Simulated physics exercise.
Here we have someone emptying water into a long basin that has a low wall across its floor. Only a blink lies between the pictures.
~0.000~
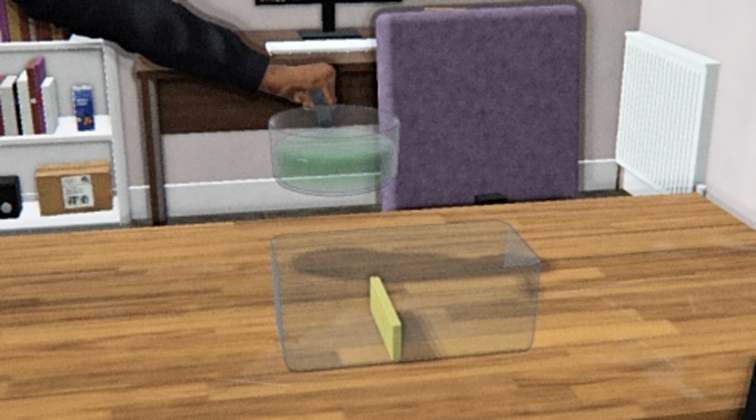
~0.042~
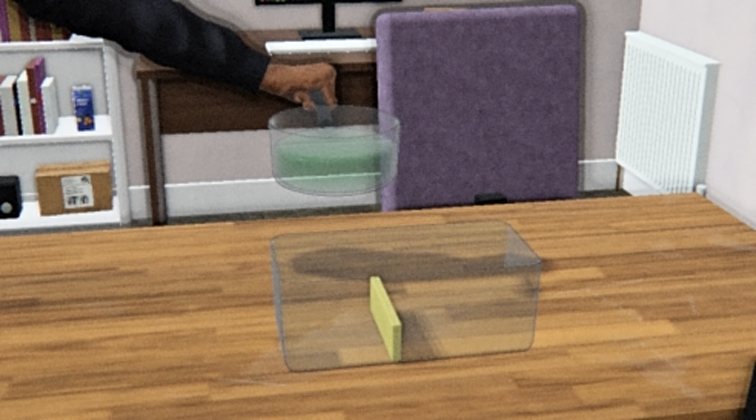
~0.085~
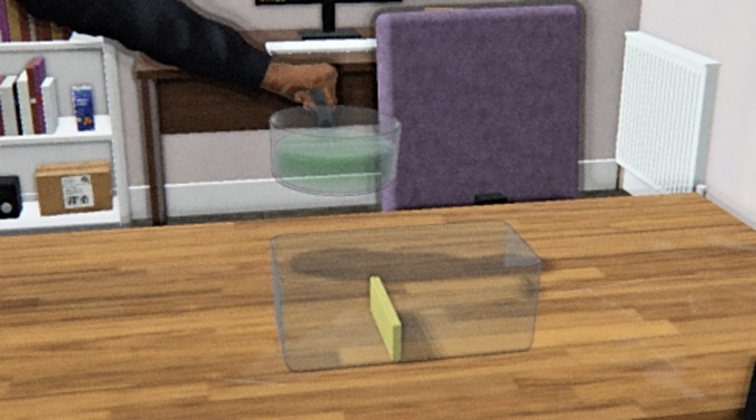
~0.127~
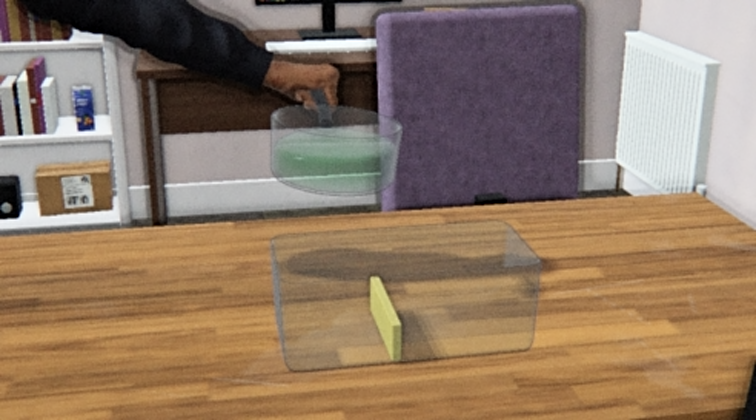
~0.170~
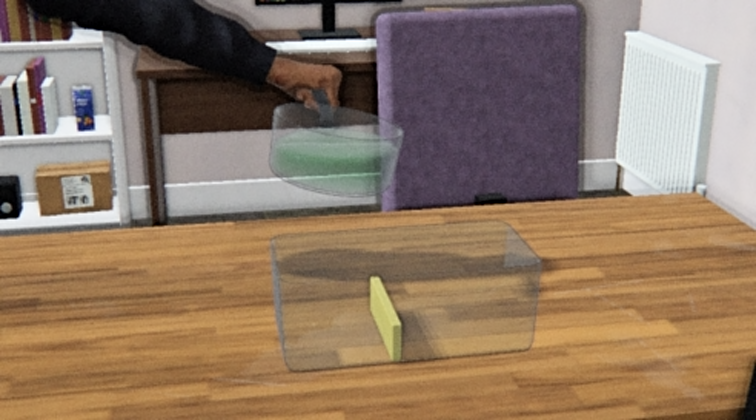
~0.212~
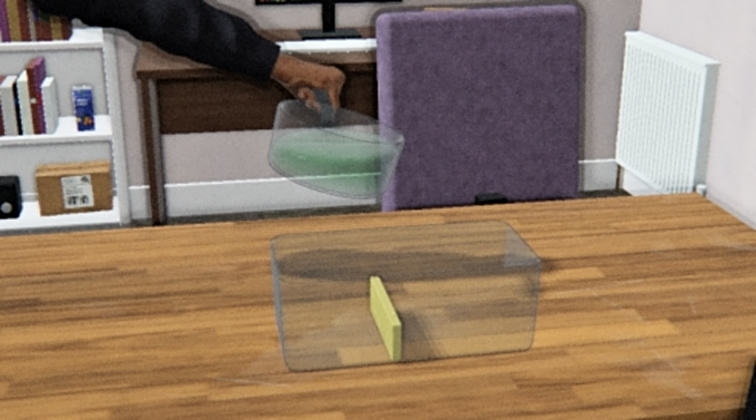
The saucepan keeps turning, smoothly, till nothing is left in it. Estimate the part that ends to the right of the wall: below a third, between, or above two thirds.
In the end above two thirds is right of the wall.
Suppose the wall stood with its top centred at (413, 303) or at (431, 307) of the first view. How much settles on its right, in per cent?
First some 65, then 45 per cent.
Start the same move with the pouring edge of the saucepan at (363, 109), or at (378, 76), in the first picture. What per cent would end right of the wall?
Roughly 65 per cent, and 75 per cent.
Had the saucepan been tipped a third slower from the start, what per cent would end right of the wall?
Near 95 %.
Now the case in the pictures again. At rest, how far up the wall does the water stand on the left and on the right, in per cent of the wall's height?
Near 10 on the left, 50 on the right.
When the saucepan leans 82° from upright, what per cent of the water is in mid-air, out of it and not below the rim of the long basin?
It comes to 45 per cent or so.
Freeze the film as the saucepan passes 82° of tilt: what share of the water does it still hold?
It comes to 45 per cent or so.
A moment on, the saucepan is tipped on its side and 43 per cent is still to pour, 0 is left of the wall and 13 right of it.
Next, the saucepan is tipped right over and 6 per cent is still to pour, 8 is left of the wall and 78 right of it.
Then the saucepan is tipped right over and 0 per cent is still to pour, 12 is left of the wall and 87 right of it.
Later the saucepan is tipped right over and 0 per cent is still to pour, 12 is left of the wall and 87 right of it.
Finally, 12 per cent lies left of the wall, 87 right of it and 1 outside.
